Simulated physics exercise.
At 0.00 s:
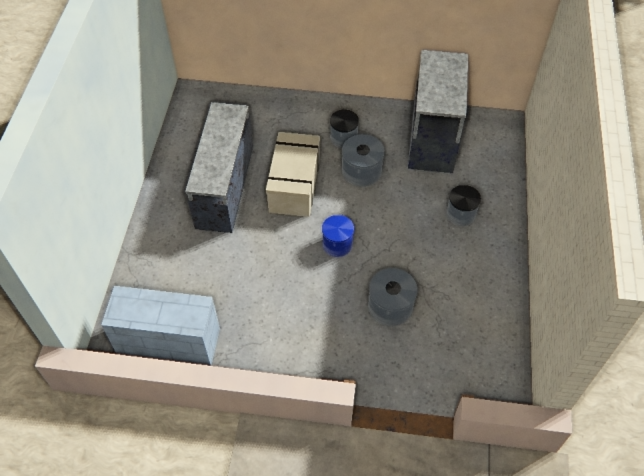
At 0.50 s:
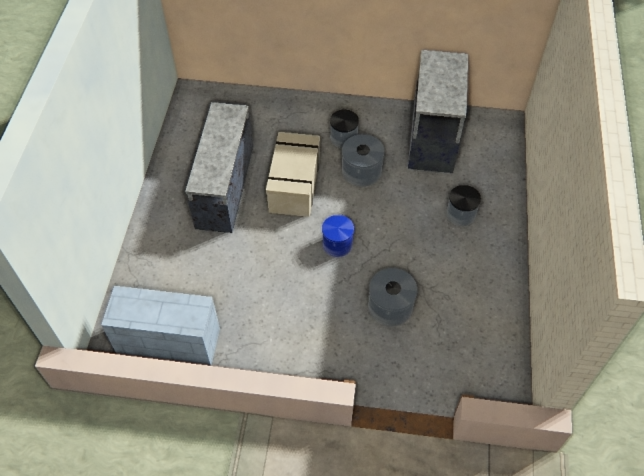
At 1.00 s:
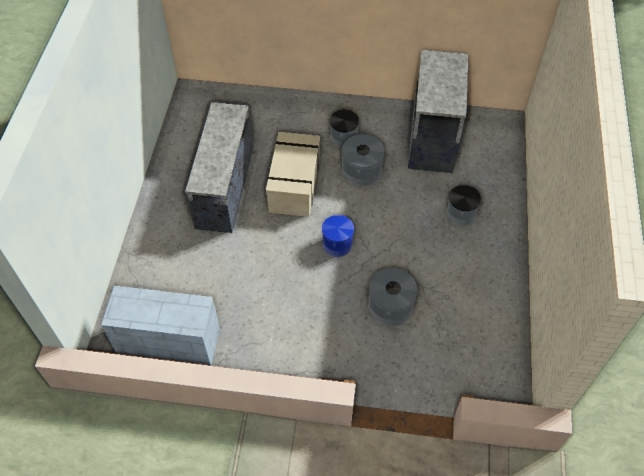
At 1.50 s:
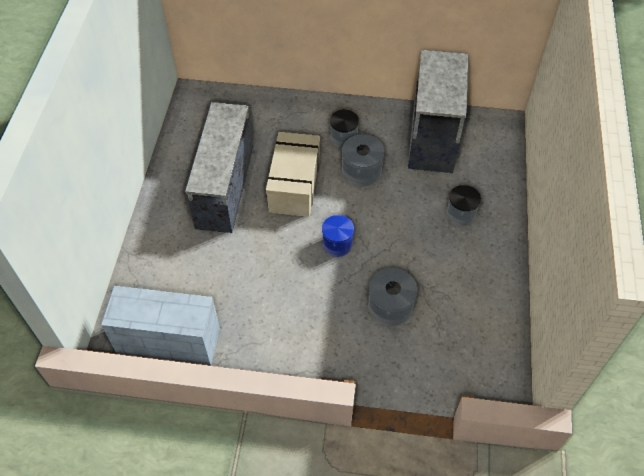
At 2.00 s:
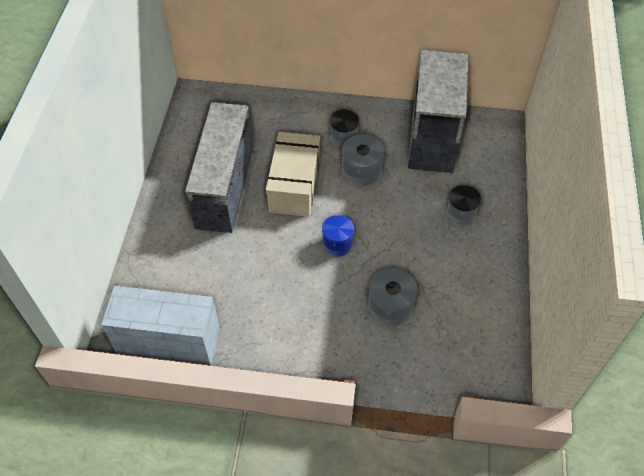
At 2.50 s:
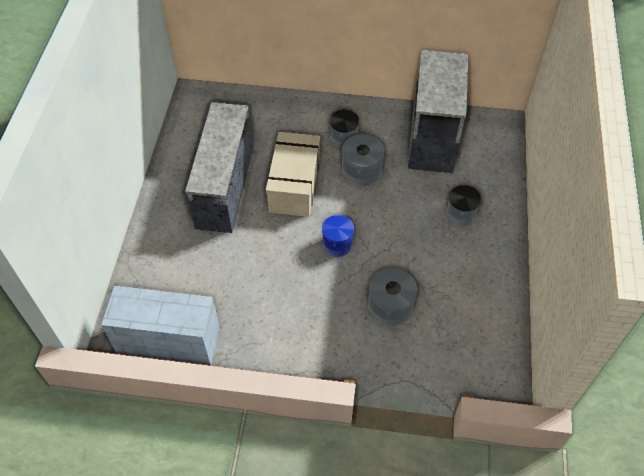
Corner store room seen from above, a blue pail and dark round tubs staying still as water collects at the doorway.
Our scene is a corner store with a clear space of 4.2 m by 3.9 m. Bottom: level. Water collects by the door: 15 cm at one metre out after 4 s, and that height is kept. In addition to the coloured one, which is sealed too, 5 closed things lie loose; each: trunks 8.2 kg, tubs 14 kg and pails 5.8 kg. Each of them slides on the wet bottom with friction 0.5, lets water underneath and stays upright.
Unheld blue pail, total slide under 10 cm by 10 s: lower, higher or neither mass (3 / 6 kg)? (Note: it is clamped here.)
Lower.
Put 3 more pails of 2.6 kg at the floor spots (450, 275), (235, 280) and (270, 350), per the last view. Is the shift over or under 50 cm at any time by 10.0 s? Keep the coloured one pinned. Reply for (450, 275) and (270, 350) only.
Well, beyond half a metre and then below half a metre.
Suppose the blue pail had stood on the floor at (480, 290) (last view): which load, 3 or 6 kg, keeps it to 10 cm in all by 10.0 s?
Note: None OK.
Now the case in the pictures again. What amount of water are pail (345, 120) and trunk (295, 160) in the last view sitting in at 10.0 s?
Depth approx. 2 cm / 3 cm.
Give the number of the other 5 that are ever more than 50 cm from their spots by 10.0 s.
0.
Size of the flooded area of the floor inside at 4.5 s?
The covered patch comes to about 4.0 m2.
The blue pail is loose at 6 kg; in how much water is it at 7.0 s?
Something like 2 centimetres.
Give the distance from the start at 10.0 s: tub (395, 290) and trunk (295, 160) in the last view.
0 cm and 0 cm respectively.
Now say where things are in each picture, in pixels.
The blue pail at (338, 228), on the bottom; water covers 0.0 m2; 0 of 6 have shifted, in the first frame.
The blue pail at (338, 228), on the bottom; water covers 0.0 m2; 0 of 6 have shifted, in the second frame.
The blue pail at (338, 228), on the bottom; water covers 0.0 m2; 0 of 6 have shifted, in the third frame.
The blue pail at (338, 228), on the bottom; water covers 0.0 m2; 0 of 6 have shifted, in the fourth frame.
The blue pail at (338, 228) rests on the ground; 0.0 m2 under water; 0 of 6 have shifted, in the fifth frame.
The blue pail at (338, 228), on the bottom; 0.1 m2 under water; 0 of 6 have shifted, in the sixth frame.
After 3.5 s the blue pail would be 0 cm from its start with 3 kg and 0 cm from its start with 6 kg; 0 cm of water round it then.
After 4.5 s the blue pail would be 0 cm from its start with 3 kg and 0 cm from its start with 6 kg; 0 cm of water round it then.
After 7.0 s the blue pail would be 0 cm from its start with 3 kg and 0 cm from its start with 6 kg; 2 cm of water round it then.
After 10.0 s the blue pail would be 0 cm from its start with 3 kg and 0 cm from its start with 6 kg; 3 cm of water round it then.
